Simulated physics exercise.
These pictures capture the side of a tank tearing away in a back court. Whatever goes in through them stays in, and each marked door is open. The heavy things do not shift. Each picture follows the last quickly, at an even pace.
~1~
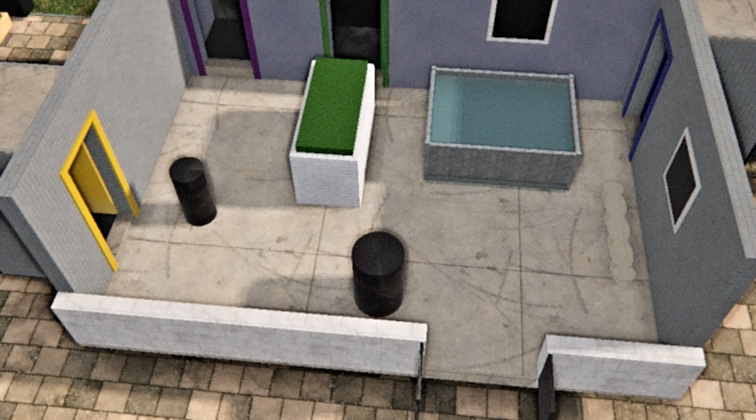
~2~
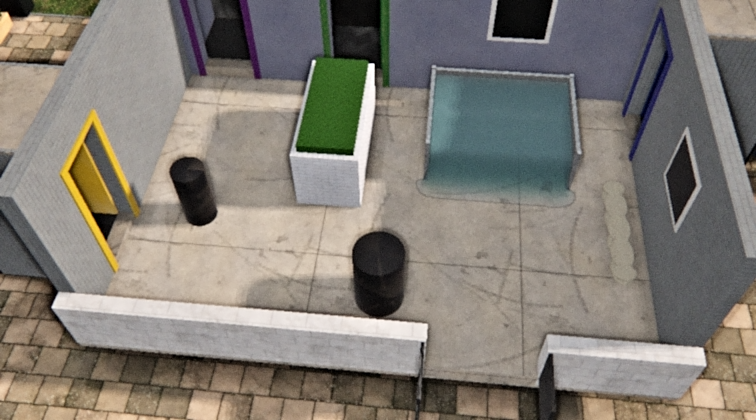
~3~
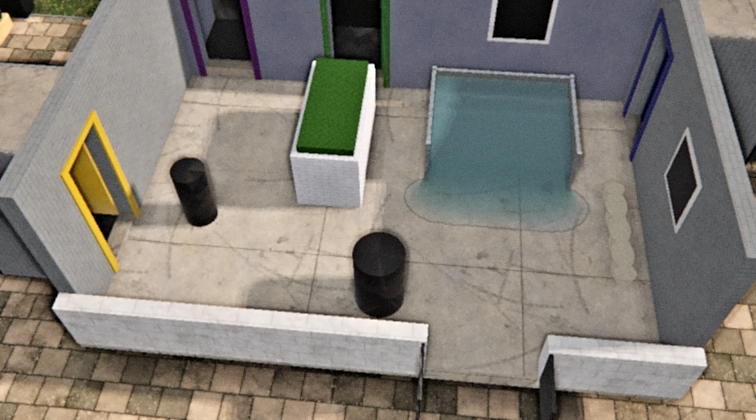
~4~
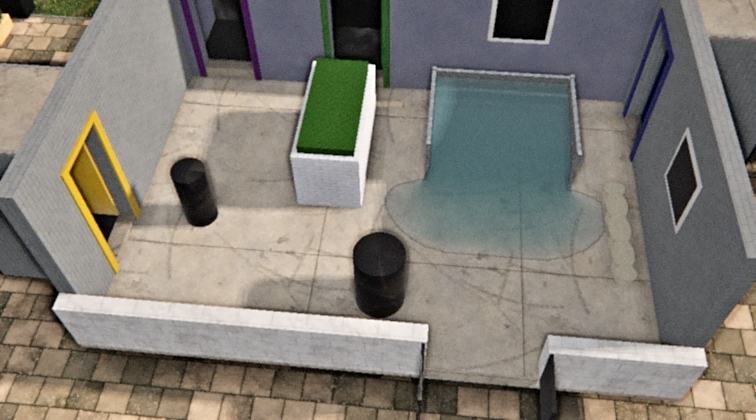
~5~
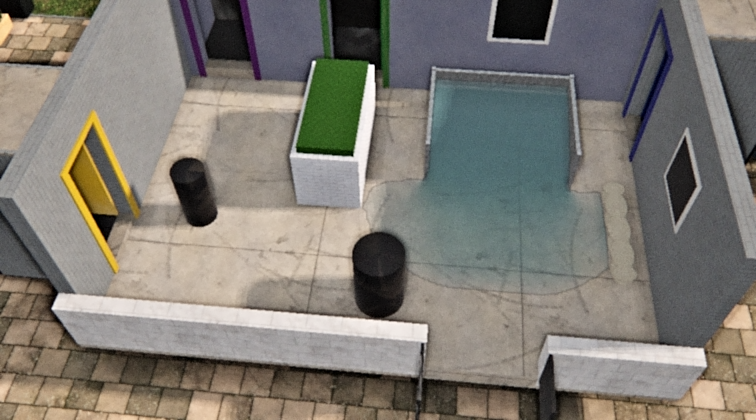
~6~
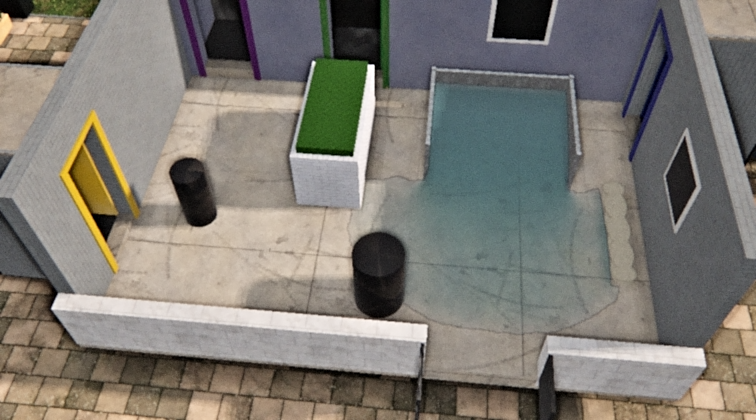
The clip opens on a walled courtyard with two black cylinders, a grass-topped white block and a tank of still, blue-green water against the back wall. The tank's front side gives way and water pours out, spreading forward and sideways across the concrete floor in a widening sheet, past the black cylinder nearest the front.
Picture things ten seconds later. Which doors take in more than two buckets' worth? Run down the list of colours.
In order: Green door: Limit not exceeded; blue door: Limit not exceeded; purple door: Limit not exceeded; yellow door: Limit not exceeded.
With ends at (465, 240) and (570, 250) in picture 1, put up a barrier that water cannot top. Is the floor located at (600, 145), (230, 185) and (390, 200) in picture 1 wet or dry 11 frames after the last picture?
Taking the points in the order given, they are inundated, high and dry and inundated.
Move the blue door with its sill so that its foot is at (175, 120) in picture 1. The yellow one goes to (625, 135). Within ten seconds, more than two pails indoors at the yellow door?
My take is that the yellow door remains below.
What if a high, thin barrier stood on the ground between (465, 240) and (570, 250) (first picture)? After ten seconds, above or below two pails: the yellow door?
One by one: Yellow passes that mark.
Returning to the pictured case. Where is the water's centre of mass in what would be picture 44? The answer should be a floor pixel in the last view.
At about (412, 232).
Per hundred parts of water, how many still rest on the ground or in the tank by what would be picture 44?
About 62 %.
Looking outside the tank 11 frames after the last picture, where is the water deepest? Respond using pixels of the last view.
It should be deepest at about (650, 371).
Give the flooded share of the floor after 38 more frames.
I reckon 80 per cent or so.
A moment on, water covers 35 % of the floor; the green door not reached, the blue door not reached, the purple door not reached, the yellow door not reached.
Next, water covers 45 % of the floor; the green door not reached, the blue door not reached, the purple door not reached, the yellow door not reached.
Then, water covers 60 % of the floor; the green door not reached, the blue door wet at the sill, nothing in, the purple door not reached, the yellow door wet at the sill, nothing in.
Later, water covers 80 % of the floor; the green door wet at the sill, nothing in, the blue door wet at the sill, nothing in, the purple door wet at the sill, nothing in, the yellow door under two buckets in.
In the end, water covers 95 % of the floor; the green door wet at the sill, nothing in, the blue door wet at the sill, nothing in, the purple door wet at the sill, nothing in, the yellow door under two buckets in.
